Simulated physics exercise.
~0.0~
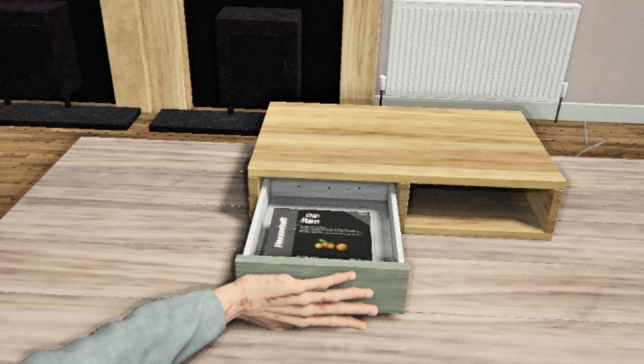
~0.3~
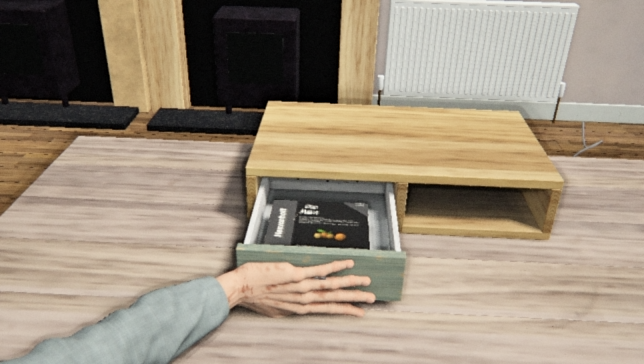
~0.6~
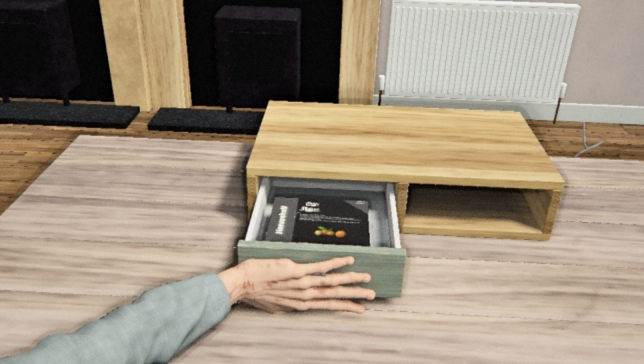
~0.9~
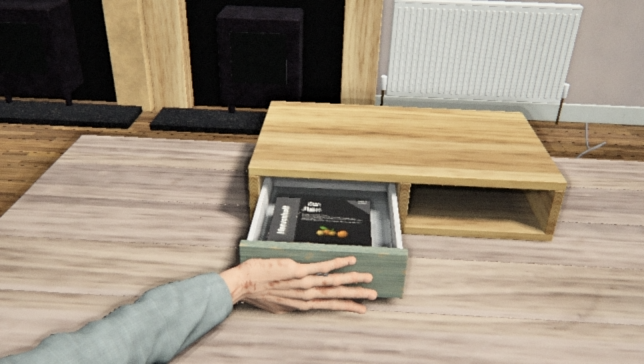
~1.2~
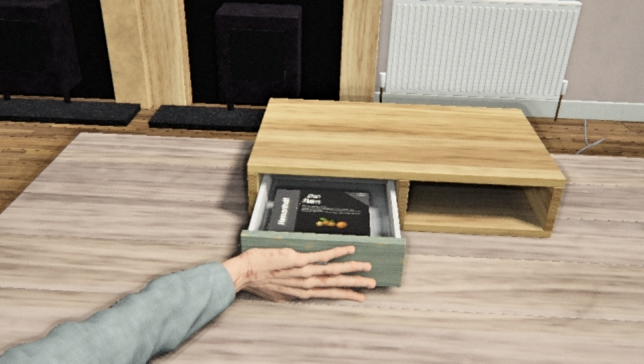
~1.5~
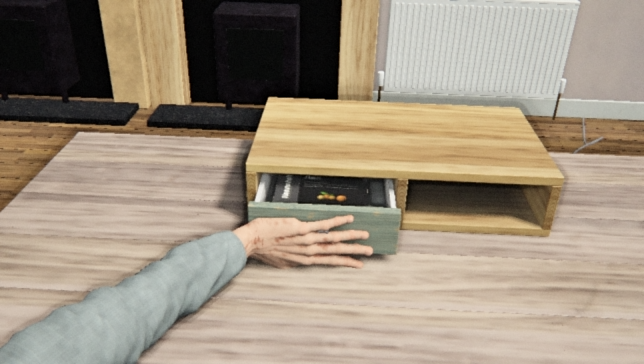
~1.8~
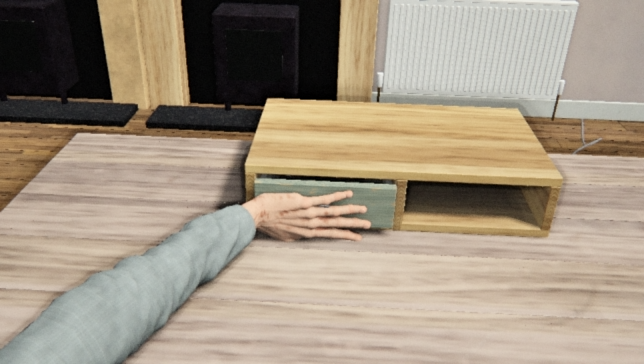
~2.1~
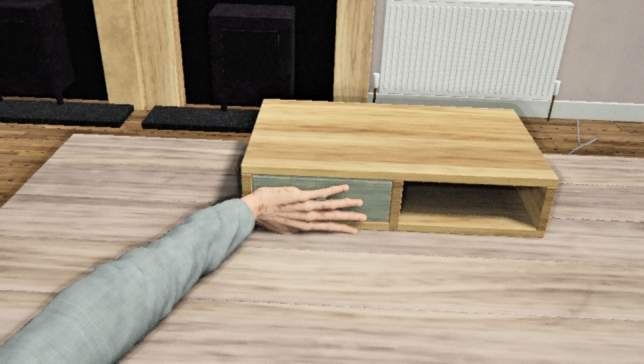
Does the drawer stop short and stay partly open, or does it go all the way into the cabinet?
The drawer goes all the way in, closing with the black box inside it.
On a pale wood-grain surface in a room with a white radiator, a hand rests against the open green-fronted drawer of a low wooden cabinet, a black box inside. The hand slowly pushes the drawer inward until it is shut and the box is out of sight.
